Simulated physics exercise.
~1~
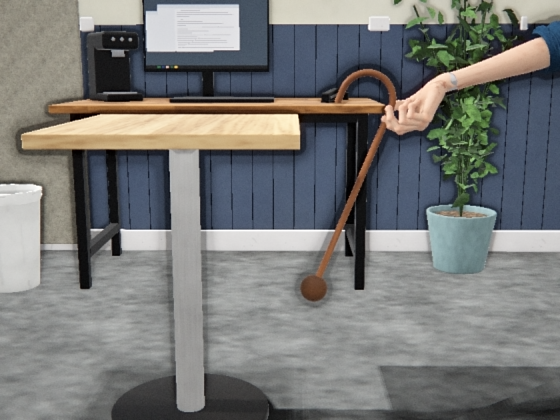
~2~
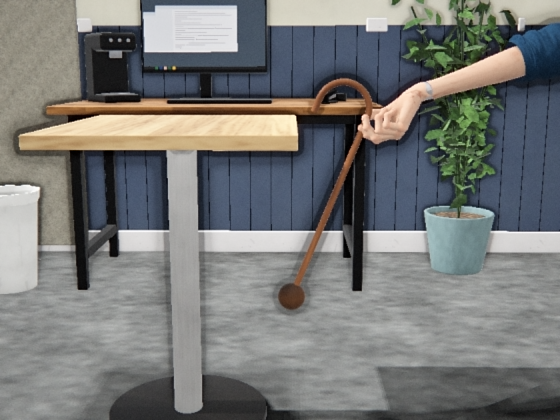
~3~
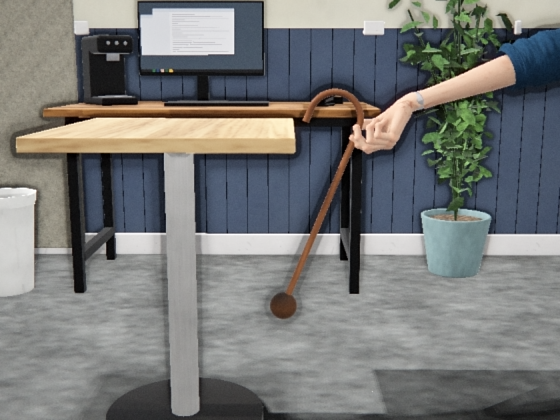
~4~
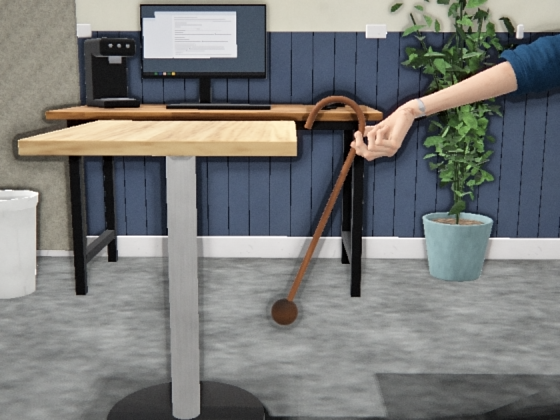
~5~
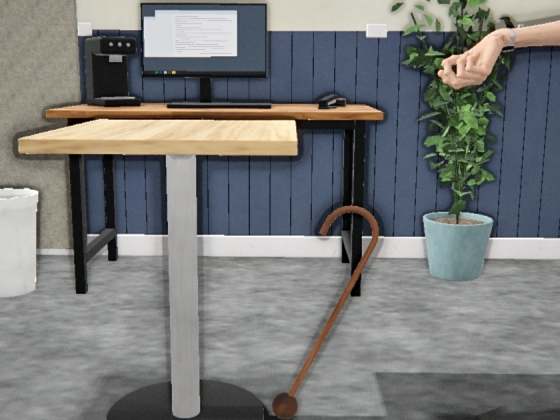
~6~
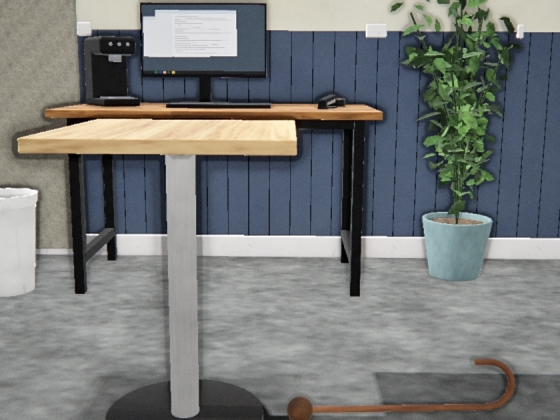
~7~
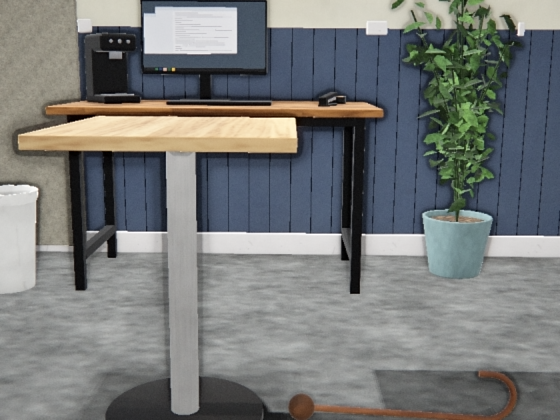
In an office, a hand holding a brown ladle by a table edge lets go, and it drops flat onto the floor.
